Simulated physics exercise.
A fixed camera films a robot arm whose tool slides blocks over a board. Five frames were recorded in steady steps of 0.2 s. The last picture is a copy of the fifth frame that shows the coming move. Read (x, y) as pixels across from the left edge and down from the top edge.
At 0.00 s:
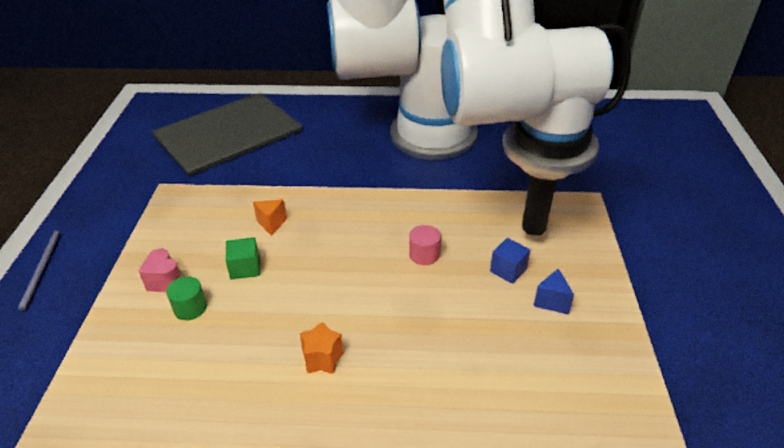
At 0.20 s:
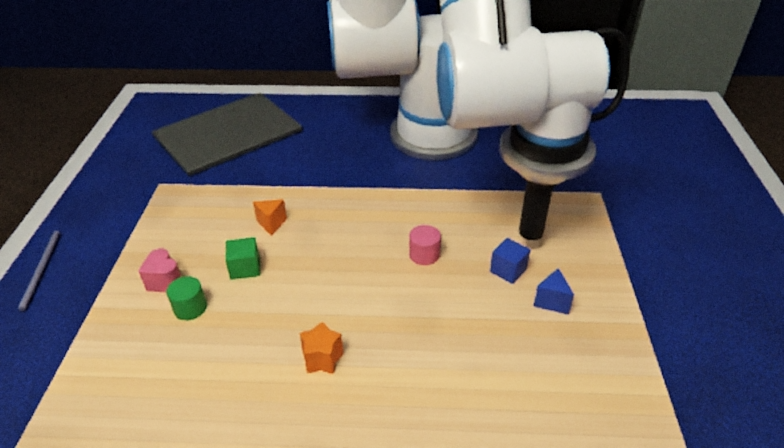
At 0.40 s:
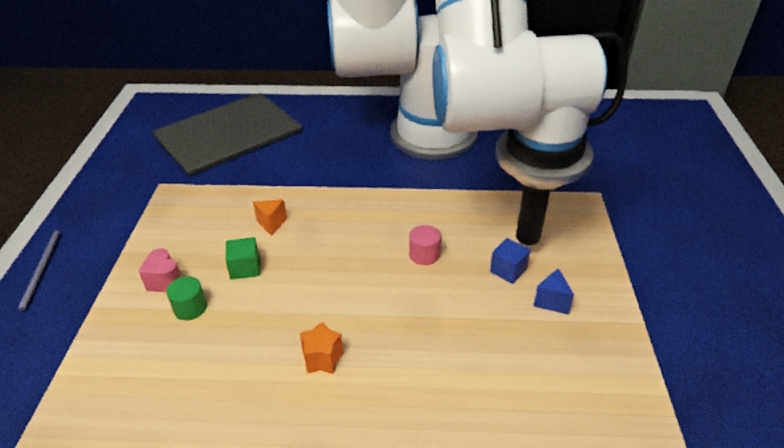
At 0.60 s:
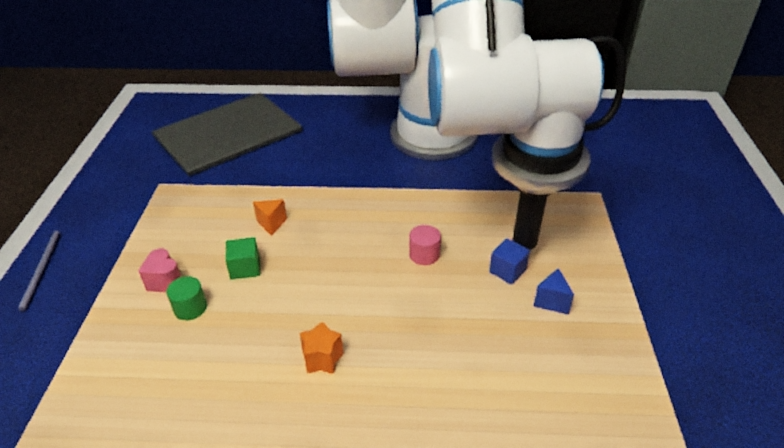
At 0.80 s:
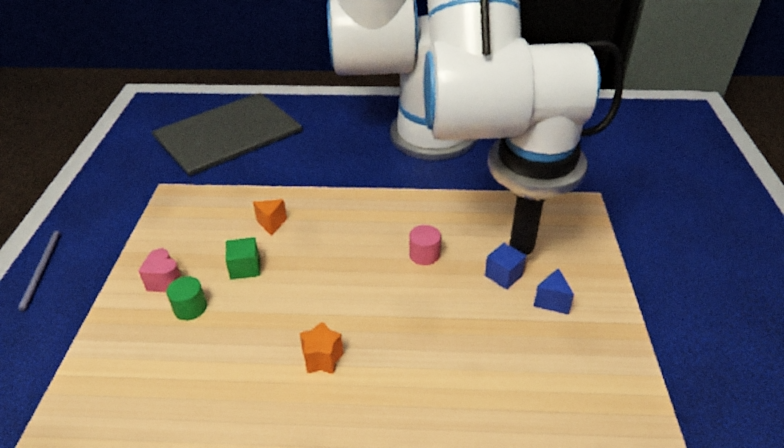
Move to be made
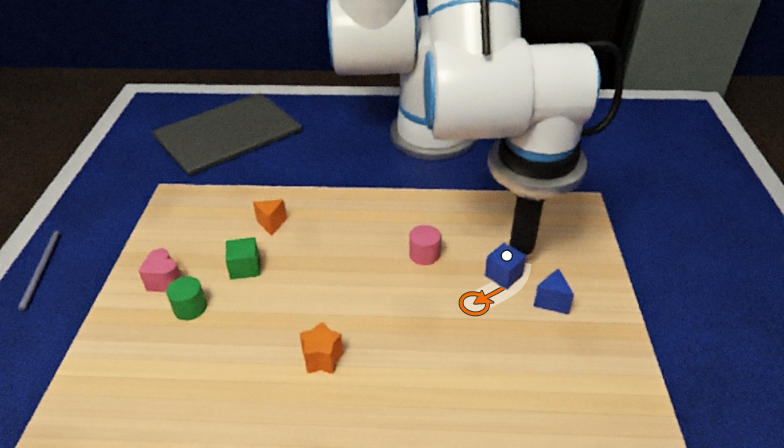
A robot arm holding a black rod stands at the right of a wooden board scattered with small pink, green, orange and blue blocks. The rod moves slightly left and toward the viewer, reaches the blue cube, and nudges it a tiny distance left and forward, while the other blocks stay still.
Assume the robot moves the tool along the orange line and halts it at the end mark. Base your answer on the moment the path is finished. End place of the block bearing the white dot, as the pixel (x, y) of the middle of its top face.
The centre of its top will be at (457, 299).
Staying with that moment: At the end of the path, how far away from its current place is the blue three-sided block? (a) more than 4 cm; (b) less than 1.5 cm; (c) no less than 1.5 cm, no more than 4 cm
Choice b: Less than 1.5 cm.
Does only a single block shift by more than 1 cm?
That would be a yes.
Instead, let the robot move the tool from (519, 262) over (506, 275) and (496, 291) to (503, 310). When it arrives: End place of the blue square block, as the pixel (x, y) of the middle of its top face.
My prediction: (476, 293).
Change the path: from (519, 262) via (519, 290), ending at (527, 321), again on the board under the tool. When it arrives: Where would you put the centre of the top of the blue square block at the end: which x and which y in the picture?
It will end up at (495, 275).
The line goes from (519, 262) through (513, 279) and (495, 292) to (474, 304); the dot is on the blue square block.
The first path, step by step. Halfway along, tool at (508, 272); blue square block at (486, 278), turned 25° clockwise.
At the end, tool at (476, 289); blue square block at (457, 299); blue three-sided block unmoved.
